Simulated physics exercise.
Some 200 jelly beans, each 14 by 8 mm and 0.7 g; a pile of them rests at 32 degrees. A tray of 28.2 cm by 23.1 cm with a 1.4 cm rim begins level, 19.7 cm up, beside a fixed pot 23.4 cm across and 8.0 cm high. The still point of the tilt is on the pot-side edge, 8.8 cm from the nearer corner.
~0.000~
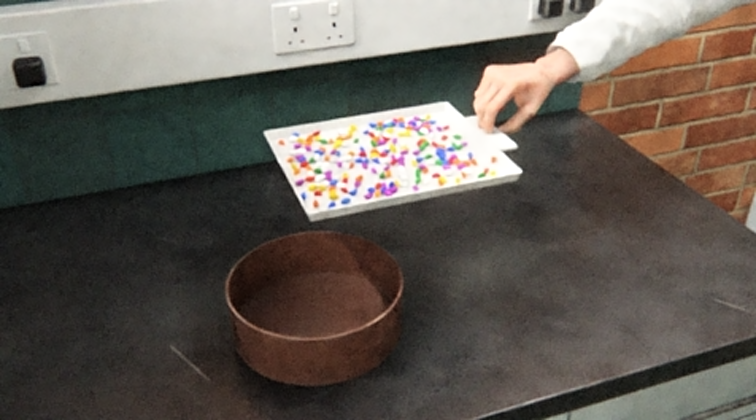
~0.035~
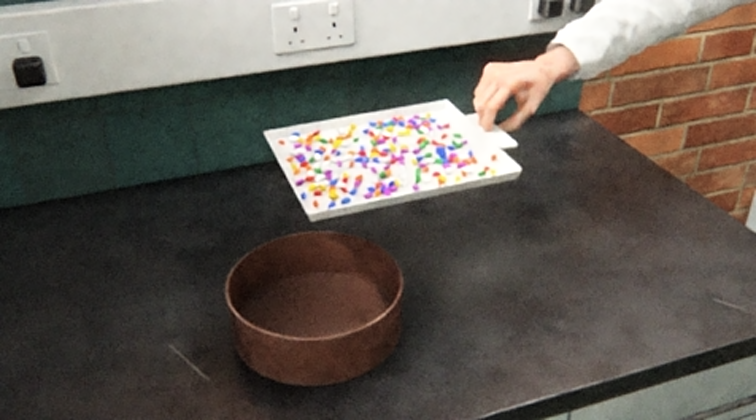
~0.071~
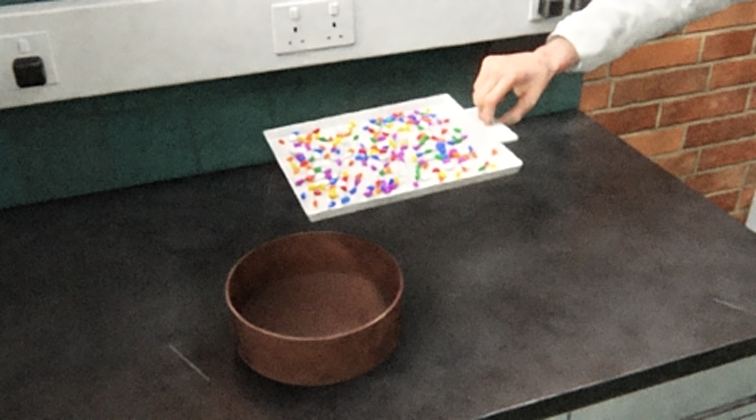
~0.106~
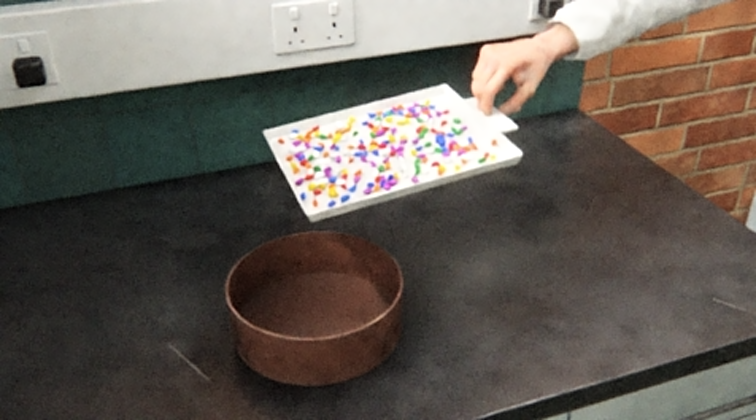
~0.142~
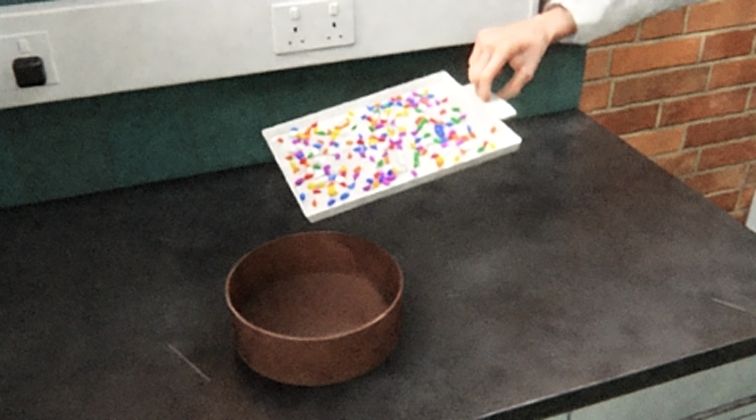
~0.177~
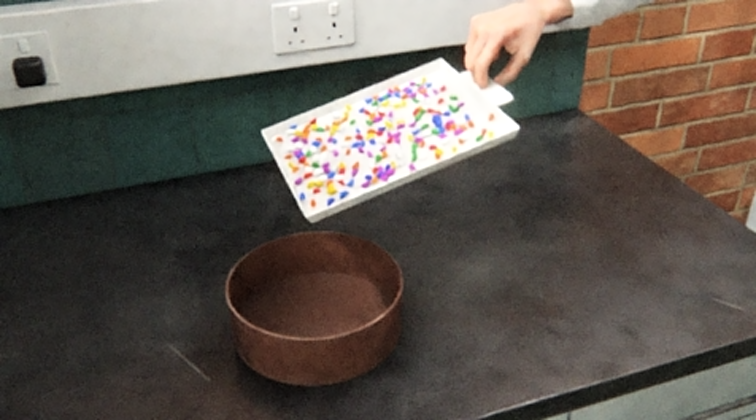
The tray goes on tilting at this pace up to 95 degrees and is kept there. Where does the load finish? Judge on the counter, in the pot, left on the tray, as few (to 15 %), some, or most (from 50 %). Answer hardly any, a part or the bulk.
Counter a part, pot the bulk, tray hardly any.
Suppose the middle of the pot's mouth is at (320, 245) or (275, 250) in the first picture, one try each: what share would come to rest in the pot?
Some 35 and 75 per cent.
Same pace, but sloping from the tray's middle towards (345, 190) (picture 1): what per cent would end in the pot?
Some 100 per cent.
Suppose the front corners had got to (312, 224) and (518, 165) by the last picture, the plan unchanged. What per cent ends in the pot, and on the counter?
Pot 90, counter 10.
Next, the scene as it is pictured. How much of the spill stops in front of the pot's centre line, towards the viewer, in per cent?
Some 10 per cent.
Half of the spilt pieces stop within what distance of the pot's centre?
Roughly 22 cm.
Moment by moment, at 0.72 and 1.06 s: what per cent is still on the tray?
About 35, 0.
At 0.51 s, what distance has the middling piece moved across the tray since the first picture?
Some 8 cm.
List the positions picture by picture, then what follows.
The first picture shows tray tilt 0 degrees, front corners at (311, 211) and (517, 170); middle of the pieces at (383, 155); pot at (315, 280).
The second picture shows tray tilt 1 degrees, front corners at (311, 211) and (517, 168); middle of the pieces at (383, 154).
The third picture shows tray tilt 3 degrees, front corners at (310, 211) and (518, 163); middle of the pieces at (383, 151).
The fourth picture shows tray tilt 6 degrees, front corners at (310, 212) and (517, 153), lowest corner left front; middle of the pieces at (382, 146).
The fifth picture shows tray tilt 10 degrees, front corners at (309, 213) and (516, 140), lowest corner left front; middle of the pieces at (381, 140).
The sixth picture shows tray tilt 14 degrees, front corners at (309, 213) and (514, 127), lowest corner left front; middle of the pieces at (380, 134); pot at (315, 280). Its pace works out near 120 degrees a second.
Then, at 0.51 s, tilt 54 degrees; the tray holds 100 %, the pot 0 %.
Then, at 0.72 s, tilt 80 degrees; the tray holds 35 %, the pot 5 %.
Then, at 1.06 s, tilt 95 degrees; the tray holds 0 %, the pot 60 %.
At rest (2.6 s), counter 35 %, pot 65 %, tray 0 %.
